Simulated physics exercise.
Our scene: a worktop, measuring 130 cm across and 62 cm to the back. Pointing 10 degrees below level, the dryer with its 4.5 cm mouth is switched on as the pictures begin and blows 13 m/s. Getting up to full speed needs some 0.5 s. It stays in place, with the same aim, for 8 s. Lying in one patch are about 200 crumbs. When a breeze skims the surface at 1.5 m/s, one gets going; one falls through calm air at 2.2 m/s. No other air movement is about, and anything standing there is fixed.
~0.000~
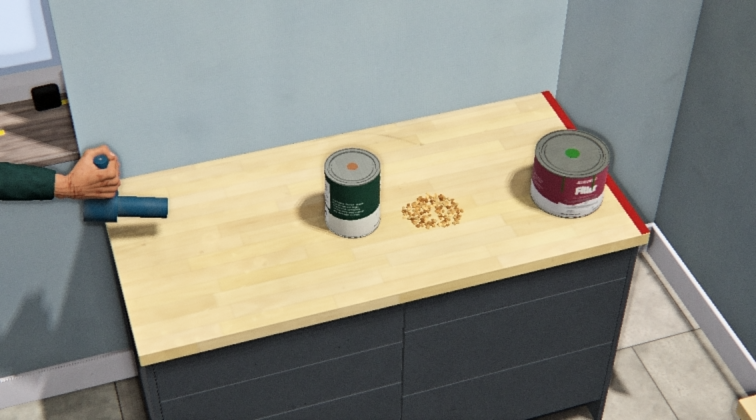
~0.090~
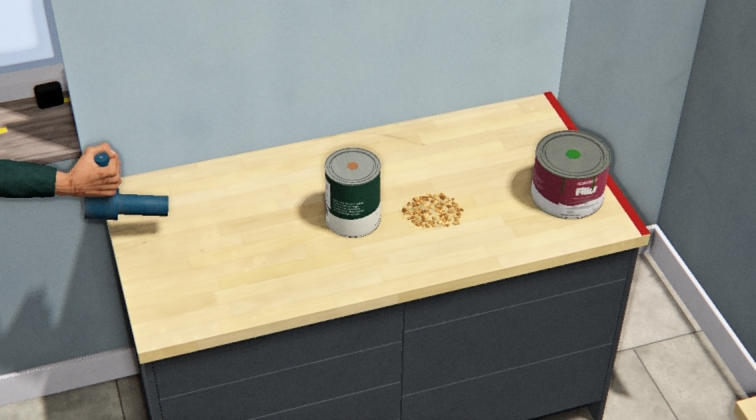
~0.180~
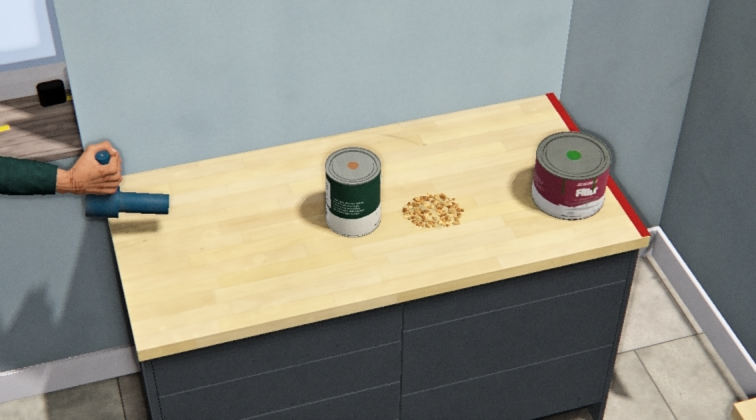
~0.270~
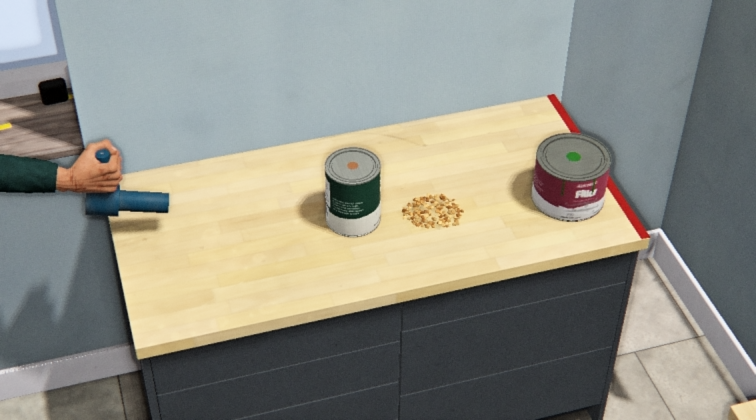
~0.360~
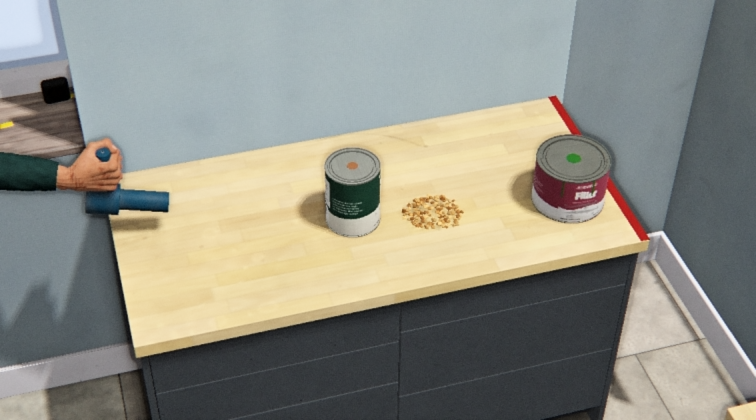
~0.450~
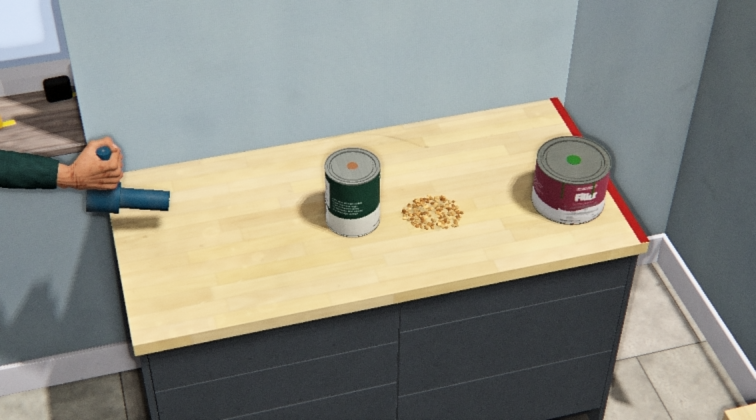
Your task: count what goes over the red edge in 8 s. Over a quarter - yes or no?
Over a quarter: No.
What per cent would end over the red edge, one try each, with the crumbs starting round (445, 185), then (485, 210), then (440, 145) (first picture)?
Try by try: About 2 per cent, 0 per cent and 100 per cent.
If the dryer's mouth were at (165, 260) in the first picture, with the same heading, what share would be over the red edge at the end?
You'd be looking at something like 30 in a hundred.
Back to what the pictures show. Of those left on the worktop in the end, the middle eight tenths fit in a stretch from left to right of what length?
Around 10 cm.
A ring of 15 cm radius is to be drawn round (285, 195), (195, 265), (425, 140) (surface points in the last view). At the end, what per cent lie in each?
First spot near 0 %, second near 0 %, third near 0 %.
After 1.6 s, 0 % are over the red edge; the middle of those still in play is near (430, 209); 100 % have settled or left.
After 2.6 s, 0 % are over the red edge; the middle of those still in play is near (430, 209); 100 % have settled or left.
After 4.4 s, 0 % are over the red edge; the middle of those still in play is near (430, 209); 100 % have settled or left.
After 8.0 s, at the end, 0 % are over the red edge; the middle of those still in play is near (430, 209).
